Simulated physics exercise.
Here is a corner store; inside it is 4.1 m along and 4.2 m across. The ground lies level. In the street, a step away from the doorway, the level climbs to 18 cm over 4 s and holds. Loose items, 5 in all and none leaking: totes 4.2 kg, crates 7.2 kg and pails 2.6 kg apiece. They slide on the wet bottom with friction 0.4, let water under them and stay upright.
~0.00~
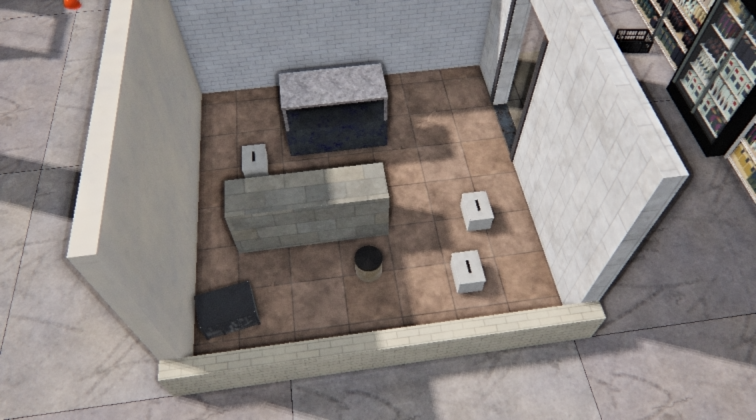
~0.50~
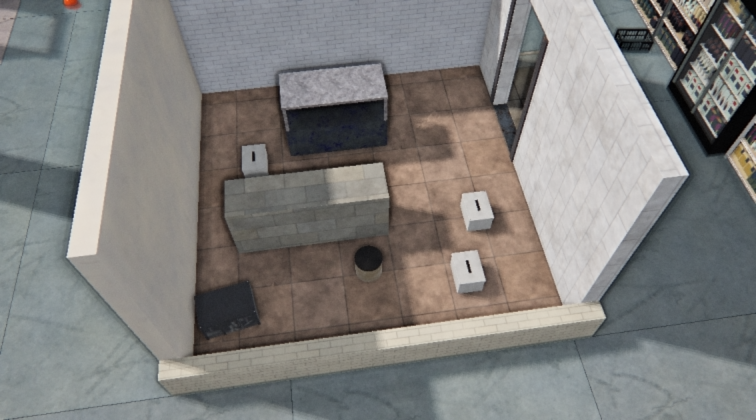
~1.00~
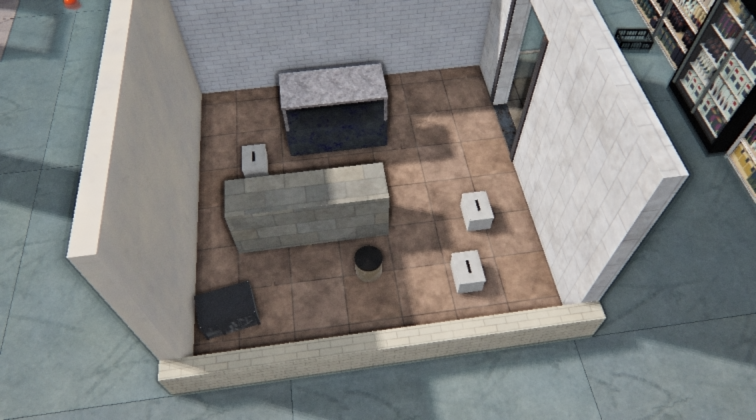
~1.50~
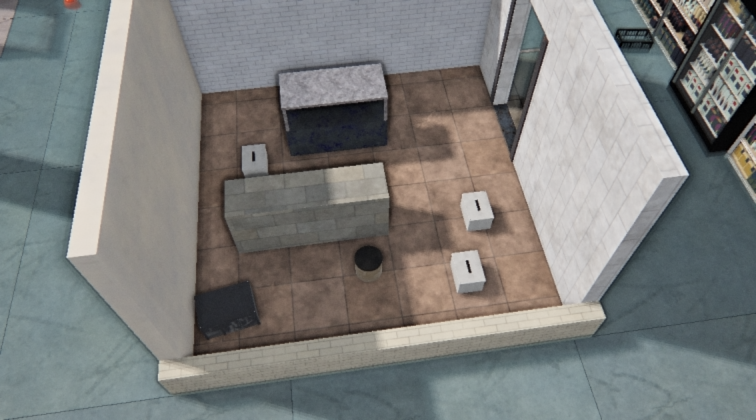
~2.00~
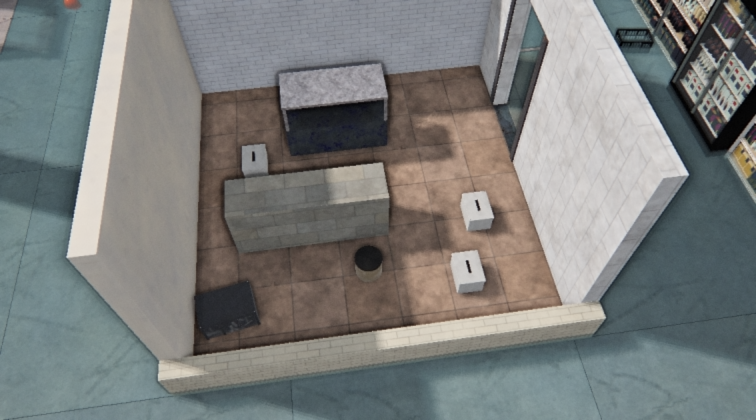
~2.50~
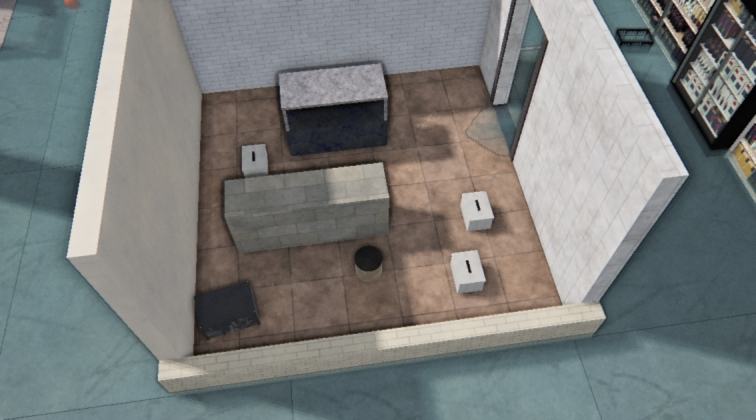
Blue-green water spreads over the grey paving around a small open-topped store, seen from high above by a still camera. Inside, on brown tiles between pale walls, stand a grey block counter, a speckled table behind it, three white boxes, a dark round pail and a dark crate at lower left, with stocked shelves outside at right. The indoor items stay still while a thin patch of water enters through the right-hand doorway.
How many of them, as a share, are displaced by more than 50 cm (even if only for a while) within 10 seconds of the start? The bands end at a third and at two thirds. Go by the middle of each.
That comes to not even a third.
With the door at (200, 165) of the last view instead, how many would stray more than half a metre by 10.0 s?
In that case 1 of them.
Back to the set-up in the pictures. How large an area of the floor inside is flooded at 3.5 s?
Roughly 2.0 m2.
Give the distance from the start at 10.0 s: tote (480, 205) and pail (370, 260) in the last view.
In that order: 0 cm, 0 cm.
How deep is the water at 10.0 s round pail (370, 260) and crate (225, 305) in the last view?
About 2 and 3 cm.
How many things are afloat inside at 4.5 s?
0 of them.
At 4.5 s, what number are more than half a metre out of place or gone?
By then 0.
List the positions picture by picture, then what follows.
A tote at (478, 206), on the bottom; a crate at (225, 304) rests on the ground; 0.0 m2 under water; 0 of 5 have shifted, in the first picture.
A tote at (478, 206) rests on the ground; a crate at (225, 304), on the bottom; water covers 0.0 m2; 0 of 5 have shifted, in the second picture.
A tote at (478, 206) rests on the ground; a crate at (225, 304), on the bottom; 0.0 m2 under water; 0 of 5 have shifted, in the third picture.
A tote at (478, 206), on the bottom; a crate at (225, 304), on the bottom; 0.0 m2 under water; 0 of 5 have shifted, in the fourth picture.
A tote at (478, 206), on the bottom; a crate at (225, 304), on the bottom; water covers 0.0 m2; 0 of 5 have shifted, in the fifth picture.
A tote at (478, 206) rests on the ground; a crate at (225, 304) rests on the ground; water covers 0.3 m2; 0 of 5 have shifted, in the sixth picture.
After 3.5 s 0 of 5 are over 50 cm from their spots; 0 afloat.
After 4.5 s 0 of 5 are over 50 cm from their spots; 0 afloat.
After 7.0 s 0 of 5 are over 50 cm from their spots; 0 afloat.
After 10.0 s 0 of 5 are over 50 cm from their spots, and 0 have been at some point; 1 afloat.
